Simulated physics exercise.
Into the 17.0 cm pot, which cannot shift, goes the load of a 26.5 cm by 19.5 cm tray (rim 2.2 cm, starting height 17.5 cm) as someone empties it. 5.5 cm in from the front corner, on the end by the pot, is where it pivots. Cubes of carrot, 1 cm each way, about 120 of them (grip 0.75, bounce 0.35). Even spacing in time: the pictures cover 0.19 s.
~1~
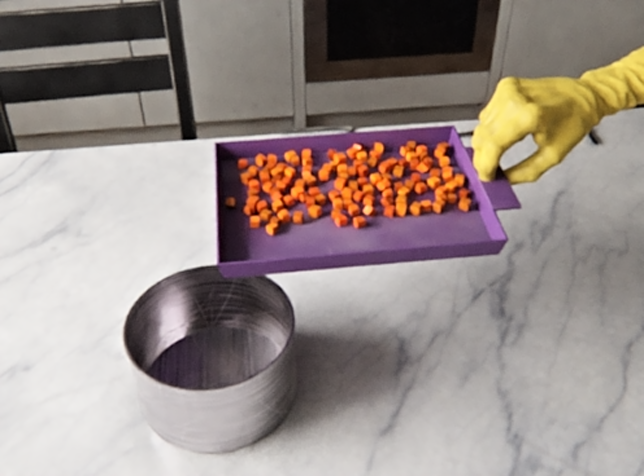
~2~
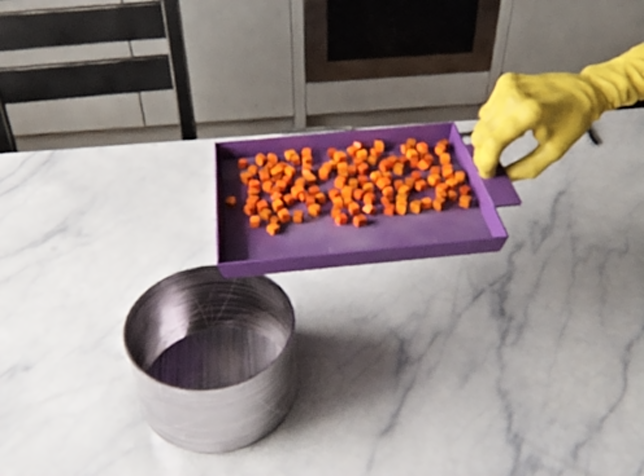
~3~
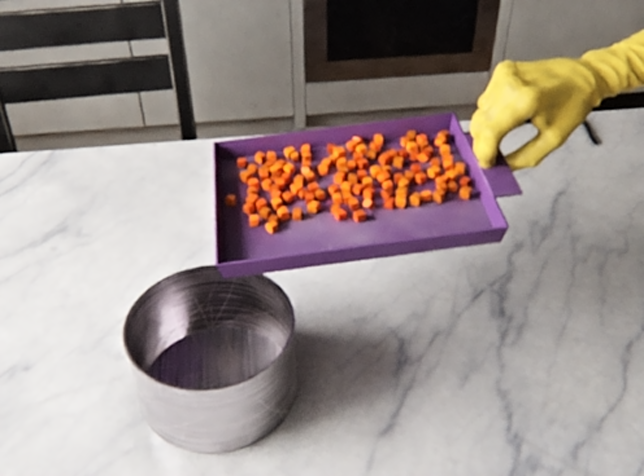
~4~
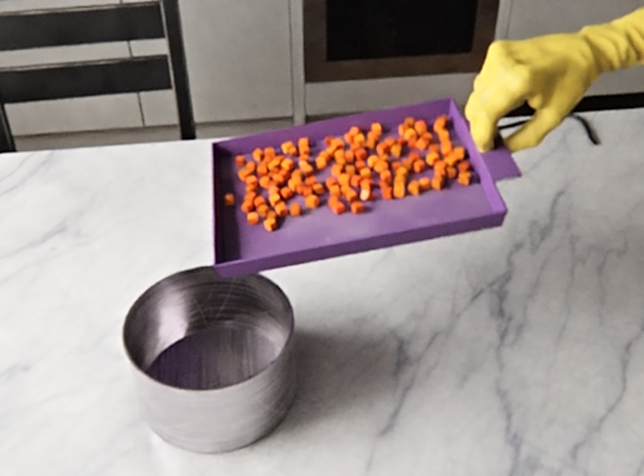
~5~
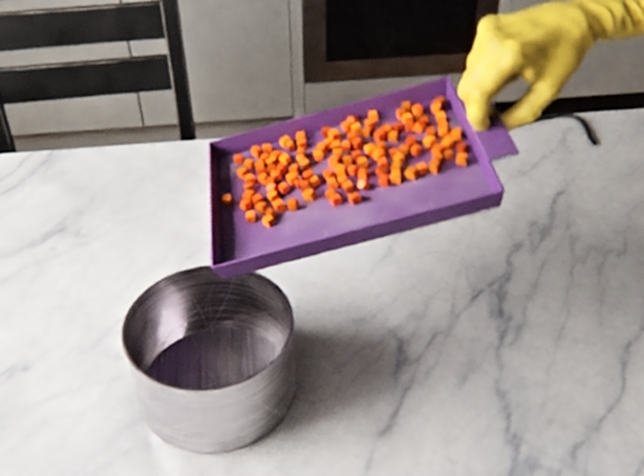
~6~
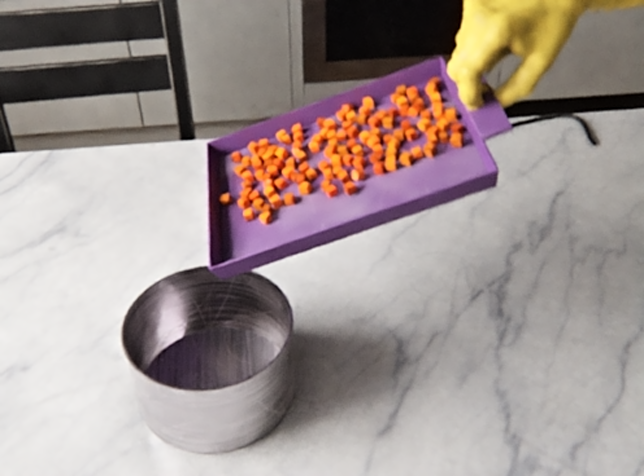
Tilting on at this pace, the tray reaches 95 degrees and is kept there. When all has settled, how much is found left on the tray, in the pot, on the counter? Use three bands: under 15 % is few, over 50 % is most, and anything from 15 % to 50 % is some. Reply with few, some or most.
Left on the tray: Few, pot: Some, counter: Most.
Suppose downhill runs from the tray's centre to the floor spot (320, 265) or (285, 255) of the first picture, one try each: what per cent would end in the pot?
The share comes to about 60 in a hundred, then about 95 in a hundred.
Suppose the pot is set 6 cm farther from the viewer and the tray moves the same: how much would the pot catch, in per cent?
Expect something close to 65 per cent.
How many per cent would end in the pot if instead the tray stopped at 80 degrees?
25 percent.
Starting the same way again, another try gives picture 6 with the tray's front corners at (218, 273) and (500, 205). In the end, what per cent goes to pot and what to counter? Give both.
Pot 100, counter 5.
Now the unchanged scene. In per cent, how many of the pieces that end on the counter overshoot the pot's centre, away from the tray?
Share: Around 90 %.
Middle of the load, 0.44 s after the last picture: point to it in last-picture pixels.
(194, 197), roughly.
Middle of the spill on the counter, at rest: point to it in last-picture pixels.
Somewhere around (92, 324), I'd say.
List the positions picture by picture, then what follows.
Tray tilt 0 degrees, front corners at (222, 261) and (502, 237); middle of the pieces at (353, 185); pot at (209, 322), in the first frame.
Tray tilt 1 degrees, front corners at (222, 261) and (502, 234); middle of the pieces at (353, 184), in the second frame.
Tray tilt 4 degrees, front corners at (221, 261) and (502, 224), lowest corner left front; middle of the pieces at (353, 179), in the third frame.
Tray tilt 8 degrees, front corners at (219, 262) and (501, 208), lowest corner left front; middle of the pieces at (351, 171), in the fourth frame.
Tray tilt 13 degrees, front corners at (216, 263) and (498, 188), lowest corner left front; middle of the pieces at (348, 160), in the fifth frame.
Tray tilt 19 degrees, front corners at (214, 264) and (491, 168), lowest corner left front; middle of the pieces at (343, 150); pot at (208, 322), in the sixth frame.
Then, 0.26 s after the last picture, tilt 57 degrees; the tray holds 100 %, the pot 0 %.
Then, 0.44 s after the last picture, tilt 83 degrees; the tray holds 85 %, the pot 0 %.
Then, 0.73 s after the last picture, tilt 95 degrees; the tray holds 15 %, the pot 30 %.
In the end, tray 5 %, pot 35 %, counter 60 %.
